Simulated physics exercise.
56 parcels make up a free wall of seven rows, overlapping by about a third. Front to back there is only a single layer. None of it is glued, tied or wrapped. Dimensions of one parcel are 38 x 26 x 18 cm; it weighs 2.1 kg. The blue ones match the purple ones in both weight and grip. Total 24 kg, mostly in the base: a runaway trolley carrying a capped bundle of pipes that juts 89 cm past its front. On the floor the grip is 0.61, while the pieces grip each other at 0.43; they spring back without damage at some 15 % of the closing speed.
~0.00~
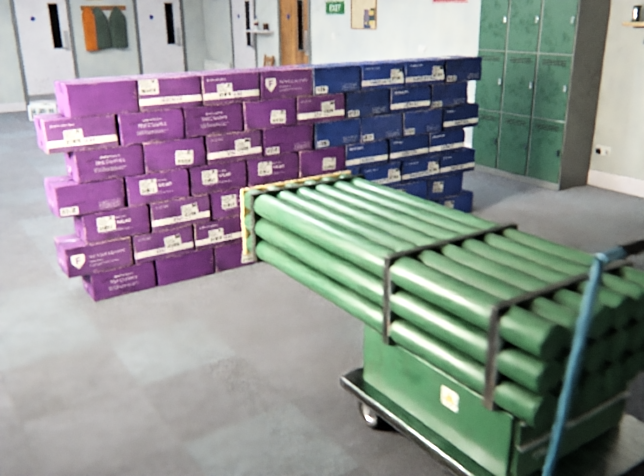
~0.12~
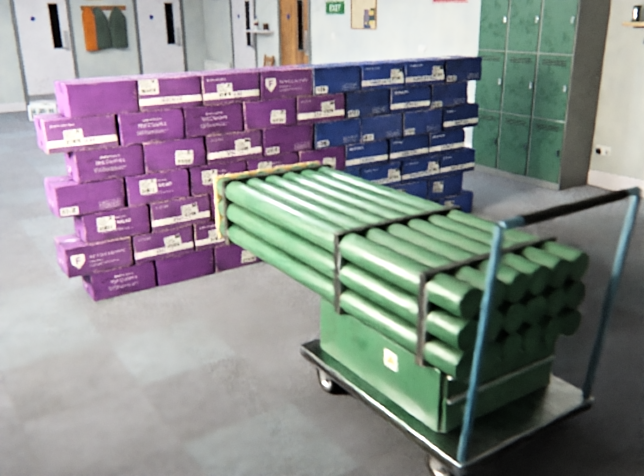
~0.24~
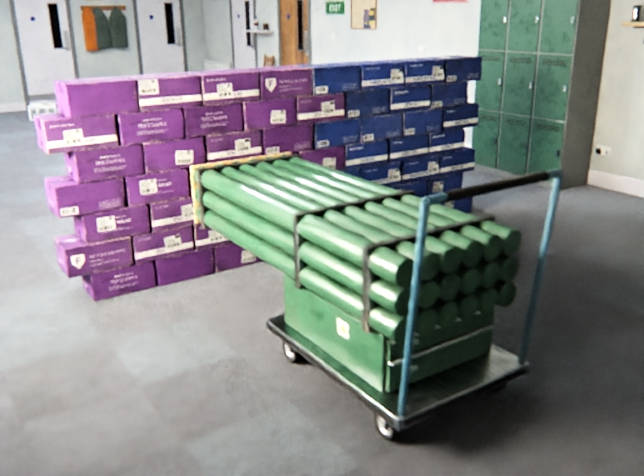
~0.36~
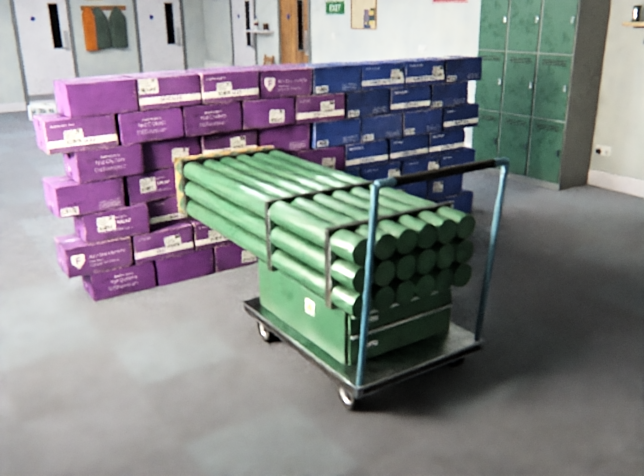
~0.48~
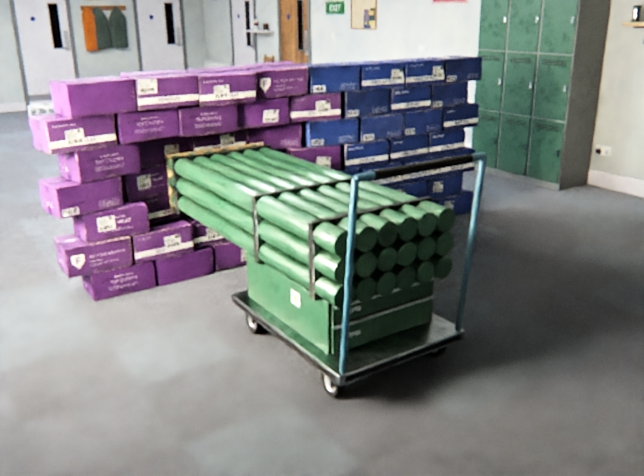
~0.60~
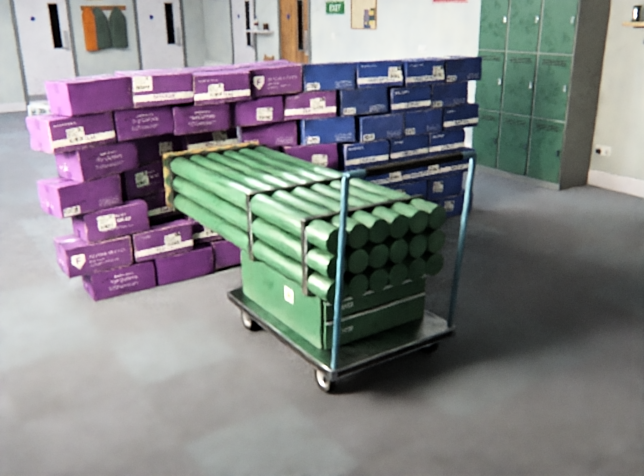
In a room with green lockers, a trolley loaded with long green tubes rolled away toward a wall of purple and blue boxes, then pushed into the purple side, shifting and slightly tilting some boxes.
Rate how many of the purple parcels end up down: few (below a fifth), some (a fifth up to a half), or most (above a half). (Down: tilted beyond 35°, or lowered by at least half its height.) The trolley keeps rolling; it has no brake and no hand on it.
Most.
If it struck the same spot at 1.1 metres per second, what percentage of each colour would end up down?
Blue 0%, purple 0%.
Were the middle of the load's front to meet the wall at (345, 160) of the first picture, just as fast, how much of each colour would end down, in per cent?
Blue 60 %, purple 40 %.
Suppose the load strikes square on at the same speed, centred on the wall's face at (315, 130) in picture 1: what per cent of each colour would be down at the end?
Then blue would be 40 per cent down and purple 30 per cent.
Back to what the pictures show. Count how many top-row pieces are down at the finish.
Top row tally: 6.
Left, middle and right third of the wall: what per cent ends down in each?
Left third 60 percent, middle third 60 percent, right third 10 percent.
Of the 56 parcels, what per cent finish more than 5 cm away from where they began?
45 %.
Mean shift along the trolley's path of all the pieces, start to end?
On average the pieces move some 40 cm.
Around 0.98 s, load 27 cm past the wall's line, still rolling; none of the 31 purple parcels down (0 of 56 in all colours); top purple parcel tipped 15°.
Around 1.32 s, load 32 cm past the wall's line, still rolling; 21 of the 31 purple parcels down (25 of 56 in all colours); top purple parcel tipped 29°, 33 cm lower.
Around 1.80 s, load 38 cm past the wall's line, still rolling; 20 of the 31 purple parcels down (24 of 56 in all colours); top purple parcel on its side.
Finally (3.2 s), load 39 cm past the wall's line, stopped; 20 of the 31 purple parcels down (24 of 56 in all colours); top purple parcel on its side; top blue parcel unmoved. That is 65 per cent. Seen by the last camera, middles, top purple parcel near (89, 193), top blue parcel near (414, 72).
